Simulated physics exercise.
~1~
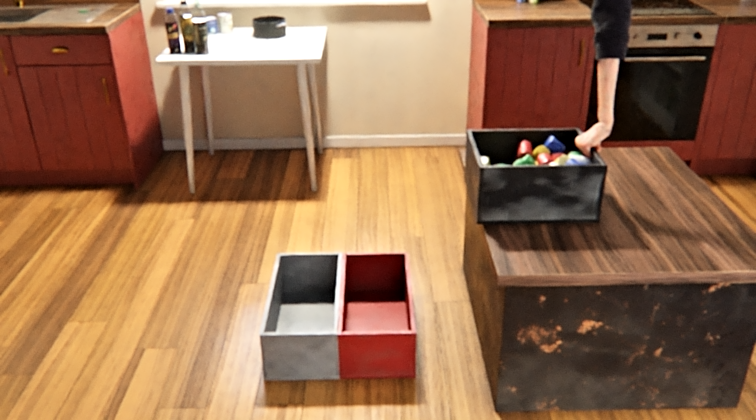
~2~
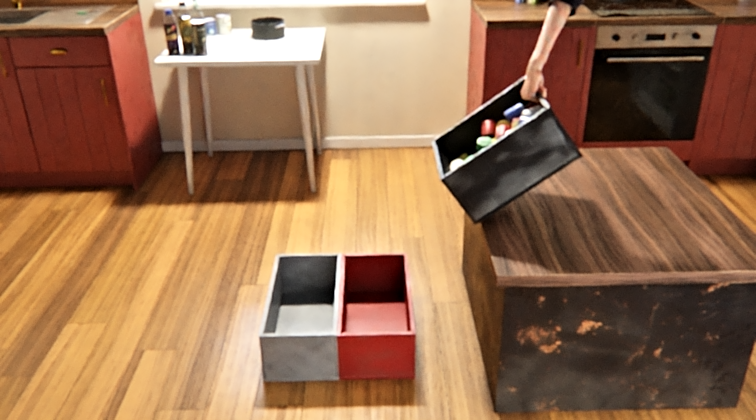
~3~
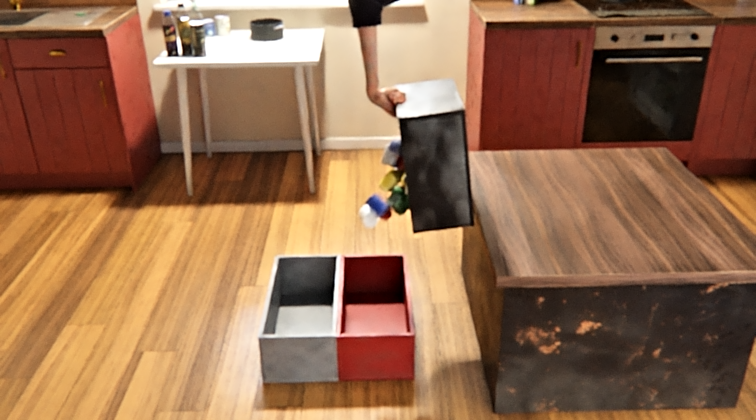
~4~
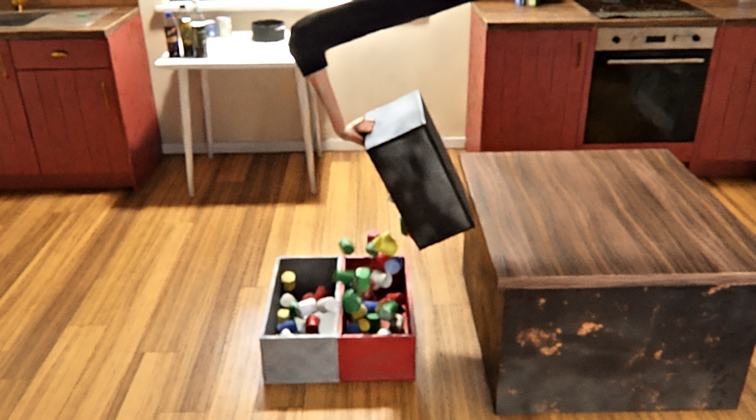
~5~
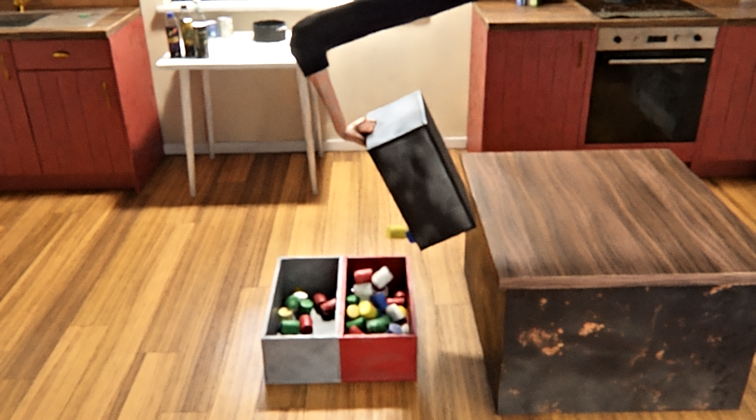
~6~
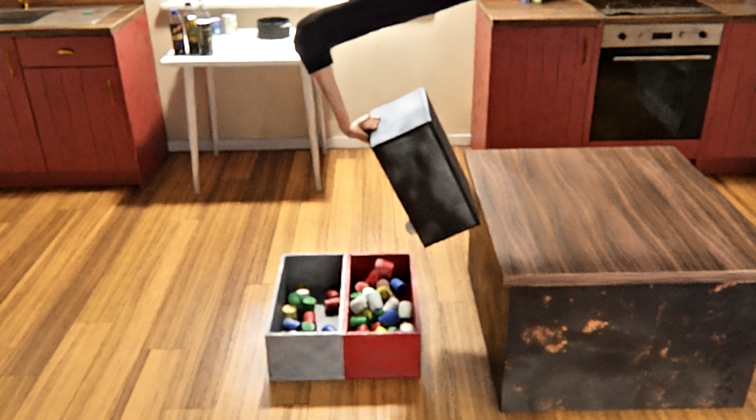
In a kitchen with red cabinets and a wooden floor, a hand grips a black crate of small colourful jars at the edge of a dark, wood-topped bench. The hand lifts and tilts the crate leftward over the edge. As it tips past upright, the jars begin spilling from its mouth toward a red tote and an adjoining grey bin. They tumble into both containers while the arm holds the crate steeply upturned. The last few drop out, and the jars lie jumbled in both, with the larger share in the red tote nearer the bench.
